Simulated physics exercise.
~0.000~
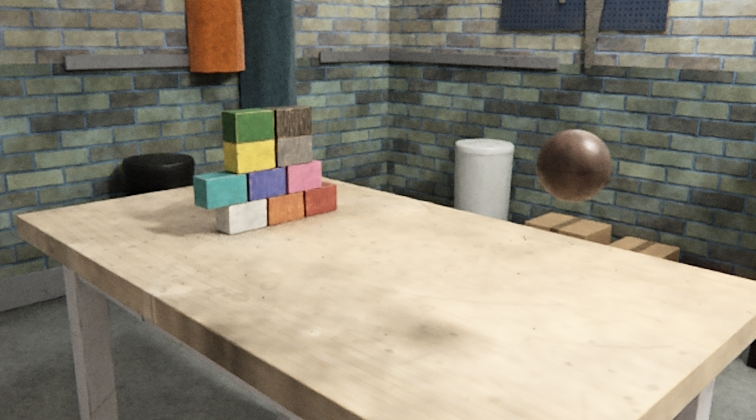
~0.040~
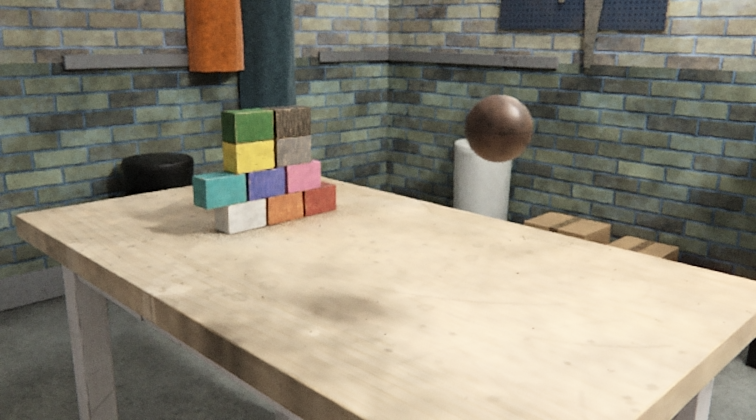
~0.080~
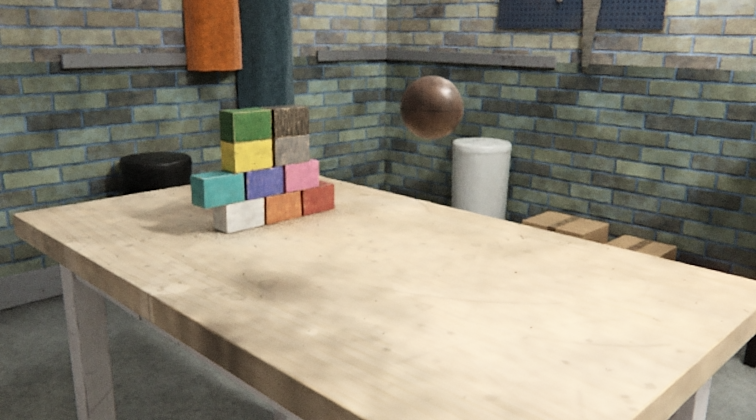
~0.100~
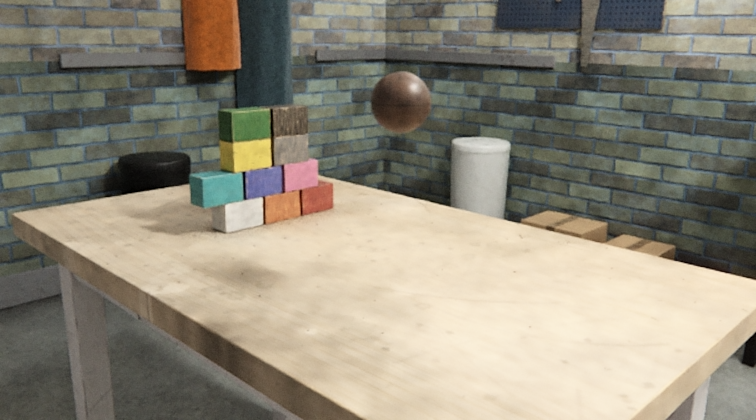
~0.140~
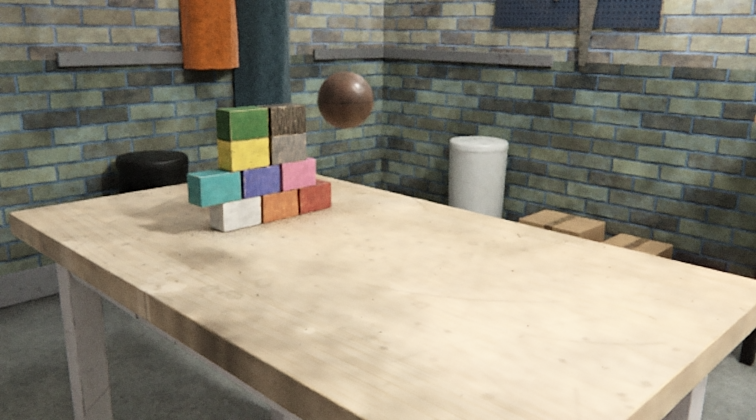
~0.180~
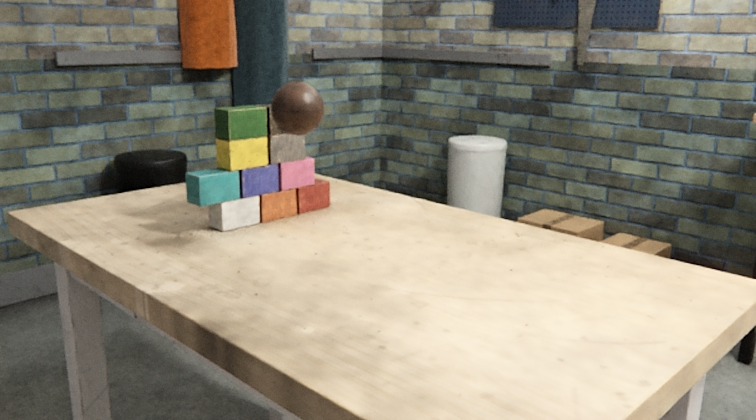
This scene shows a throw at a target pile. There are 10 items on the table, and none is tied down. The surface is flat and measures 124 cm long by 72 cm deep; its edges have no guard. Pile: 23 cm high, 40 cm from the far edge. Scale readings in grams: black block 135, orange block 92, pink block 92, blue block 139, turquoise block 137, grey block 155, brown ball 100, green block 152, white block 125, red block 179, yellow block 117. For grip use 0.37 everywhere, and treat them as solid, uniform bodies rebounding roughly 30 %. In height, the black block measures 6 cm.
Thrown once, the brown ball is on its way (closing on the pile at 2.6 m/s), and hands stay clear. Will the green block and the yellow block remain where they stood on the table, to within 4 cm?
Green block - does not remain, yellow block - does not remain.
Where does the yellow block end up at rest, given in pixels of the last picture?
It winds up close to (262, 198).
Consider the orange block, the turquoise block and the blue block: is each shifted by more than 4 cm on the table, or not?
First, the orange block stays in its position; second, the turquoise block is moved away; third, the blue block stays in its position.
Around 0.48 s, brown ball near (124, 221); green block on its side near (212, 154); yellow block on its side near (228, 177); turquoise block at 52° to upright.
Around 0.58 s, brown ball near (92, 222); green block on its side near (192, 180); yellow block on its side near (236, 187); turquoise block on its side.
Finally (1.3 s), on their side or leaning hard on the table, turquoise block, green block and yellow block; the other 7 still in place (within 4 cm). Final places as that camera would see them, green block near (152, 200), yellow block near (262, 198).
